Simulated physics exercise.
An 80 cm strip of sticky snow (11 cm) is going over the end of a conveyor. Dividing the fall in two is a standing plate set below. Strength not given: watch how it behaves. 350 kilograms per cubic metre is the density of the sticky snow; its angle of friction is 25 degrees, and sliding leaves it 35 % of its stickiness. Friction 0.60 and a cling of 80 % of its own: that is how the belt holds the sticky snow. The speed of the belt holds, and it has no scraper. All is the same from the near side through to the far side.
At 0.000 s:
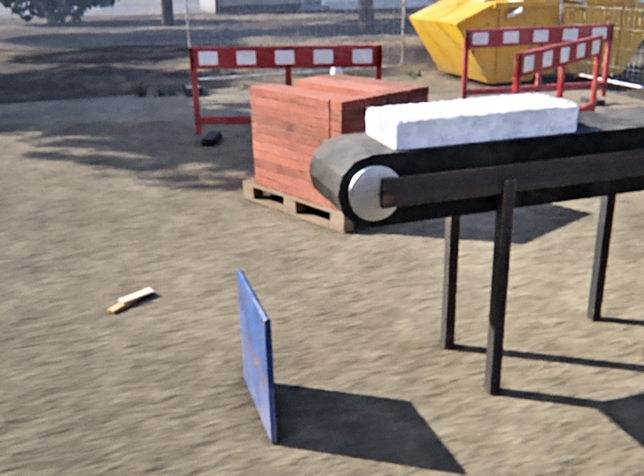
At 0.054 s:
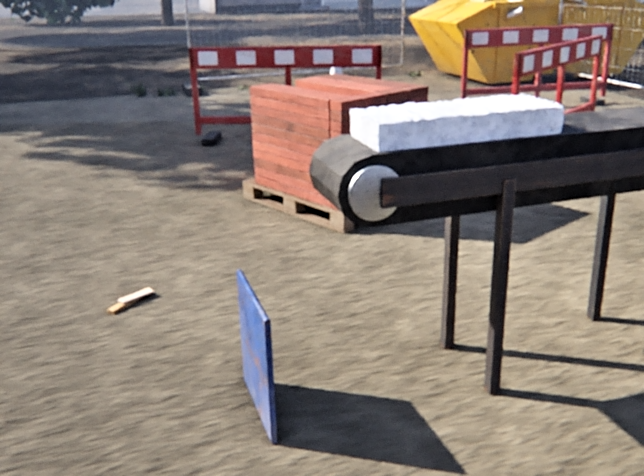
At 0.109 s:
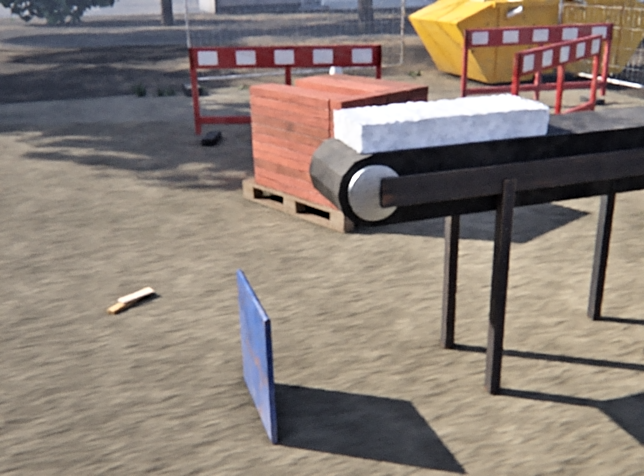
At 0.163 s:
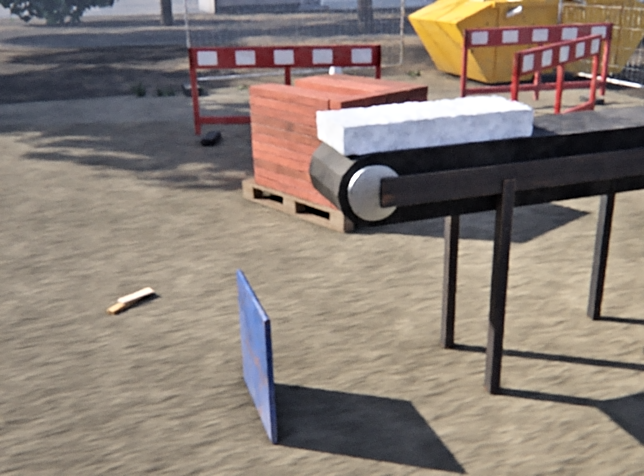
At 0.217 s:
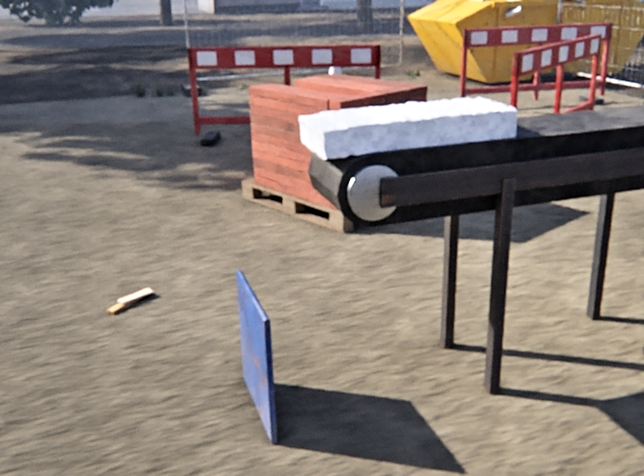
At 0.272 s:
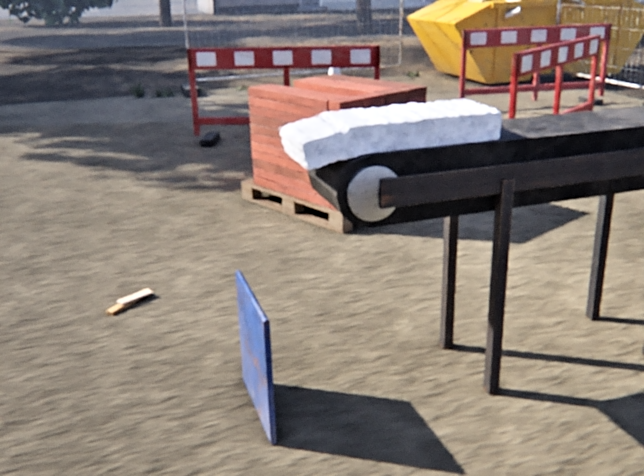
White snowy slab riding a black conveyor leftward, its front edge passing over the end roller and drooping above a standing blue plate.
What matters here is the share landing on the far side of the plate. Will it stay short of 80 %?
No, it goes over 80 %.
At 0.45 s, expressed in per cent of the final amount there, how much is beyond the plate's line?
Share so far: Roughly 10 percent.
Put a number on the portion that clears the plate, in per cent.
I'd put it near 95 %.
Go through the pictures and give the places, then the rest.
The first picture shows front end of the sticky snow at (397, 138).
The second picture shows front end of the sticky snow at (379, 140).
The third picture shows front end of the sticky snow at (361, 136), 4 % of it past the top of the roller, in one piece.
The fourth picture shows front end of the sticky snow at (343, 135), 13 % of it past the top of the roller, in one piece.
The fifth picture shows front end of the sticky snow at (324, 138), 22 % of it past the top of the roller, in one piece.
The sixth picture shows front end of the sticky snow at (303, 149), 31 % of it past the top of the roller, cracking.
By 0.45 s, 5 % is beyond the plate's line.
By 0.65 s, 40 % is beyond the plate's line.
By 0.86 s, 69 % is beyond the plate's line.
By 1.06 s, 97 % is beyond the plate's line.
By 2.22 s, at the end, 97 % is beyond the plate's line.
